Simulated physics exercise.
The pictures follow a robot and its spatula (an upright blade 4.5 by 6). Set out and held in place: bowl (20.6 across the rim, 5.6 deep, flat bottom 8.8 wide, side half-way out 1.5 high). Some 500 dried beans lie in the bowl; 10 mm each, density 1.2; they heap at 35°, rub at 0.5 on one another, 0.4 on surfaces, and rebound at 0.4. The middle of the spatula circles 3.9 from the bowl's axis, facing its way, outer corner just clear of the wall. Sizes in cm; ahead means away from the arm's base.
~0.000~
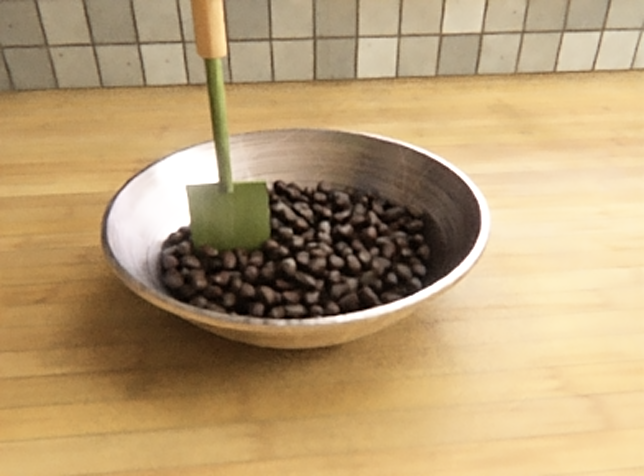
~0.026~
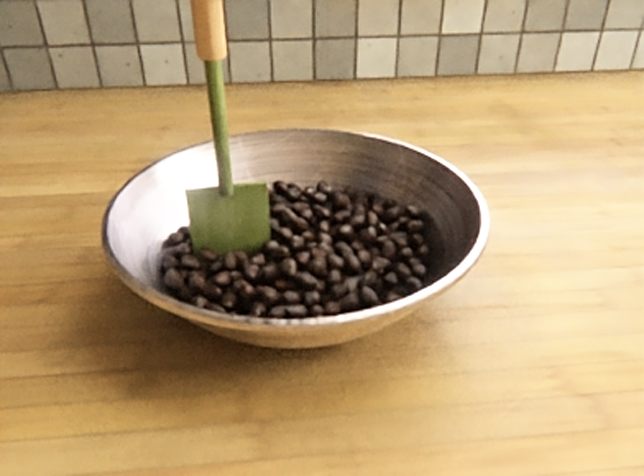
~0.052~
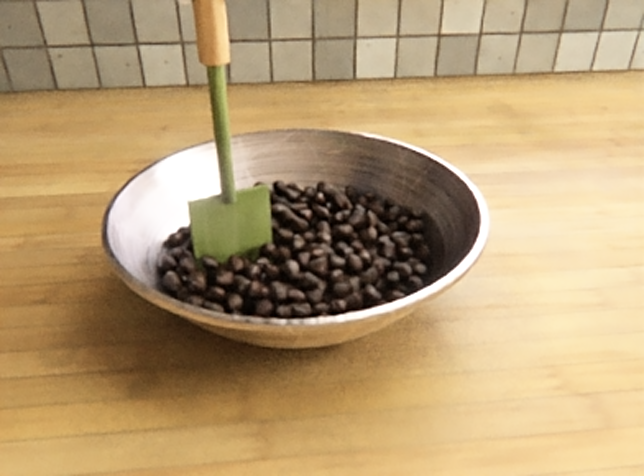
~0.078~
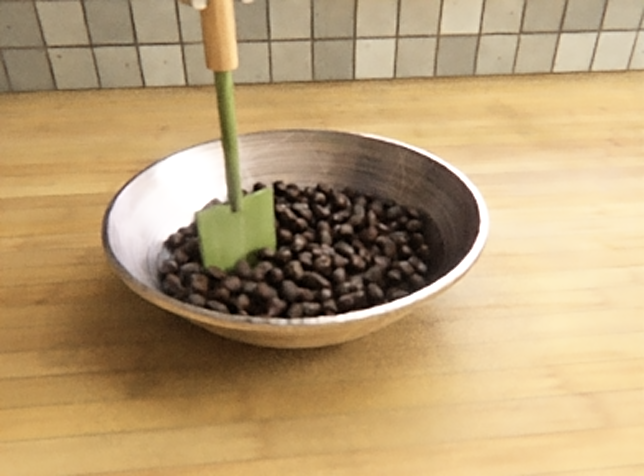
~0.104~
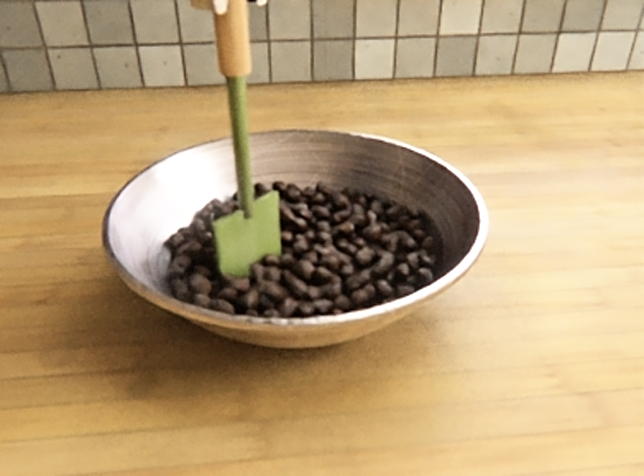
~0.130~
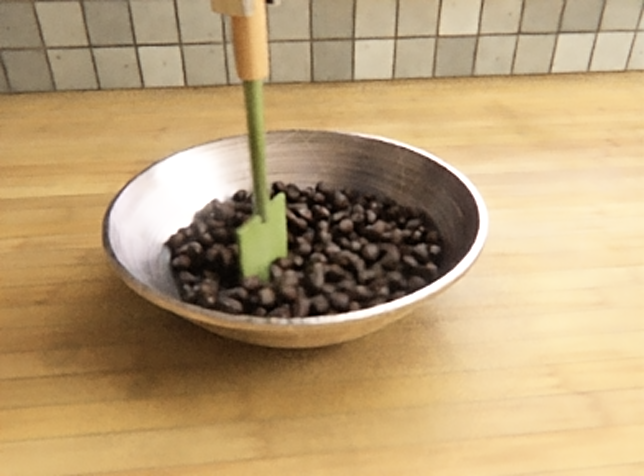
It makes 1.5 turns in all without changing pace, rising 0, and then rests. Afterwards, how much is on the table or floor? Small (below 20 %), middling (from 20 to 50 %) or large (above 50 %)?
Answer: Small; below 20 % of the dried beans finish on the table or floor.
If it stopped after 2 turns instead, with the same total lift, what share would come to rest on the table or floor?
In that case some 10 per cent.
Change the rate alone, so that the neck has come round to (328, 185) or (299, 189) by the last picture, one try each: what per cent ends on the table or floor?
Some 30 and 15 per cent.
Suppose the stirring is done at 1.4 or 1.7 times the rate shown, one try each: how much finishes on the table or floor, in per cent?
Some 10 and 25 per cent.
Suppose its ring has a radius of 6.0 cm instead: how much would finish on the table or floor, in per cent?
It would be near 10 per cent.
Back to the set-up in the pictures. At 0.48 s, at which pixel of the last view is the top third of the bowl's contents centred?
At about (293, 169).
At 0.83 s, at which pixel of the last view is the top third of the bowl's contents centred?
Around (299, 290).
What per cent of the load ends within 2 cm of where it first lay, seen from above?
Some 5 per cent.
After 0.48 s, 247° round, highest piece 7 above the table; 487 in the bowl, 8 on the table or floor, 2 in flight or on the tool.
After 0.83 s, 75° round, highest piece 7 above the table; 481 in the bowl, 16 on the table or floor.
After 1.20 s, 180° round, highest piece 6 above the table; 467 in the bowl, 29 on the table or floor, 1 in flight or on the tool.
After 1.90 s, 180° round, highest piece 6 above the table; 467 in the bowl, 30 on the table or floor.
At rest, 467 in the bowl, 30 on the table or floor. That is 6 % on the table or floor.
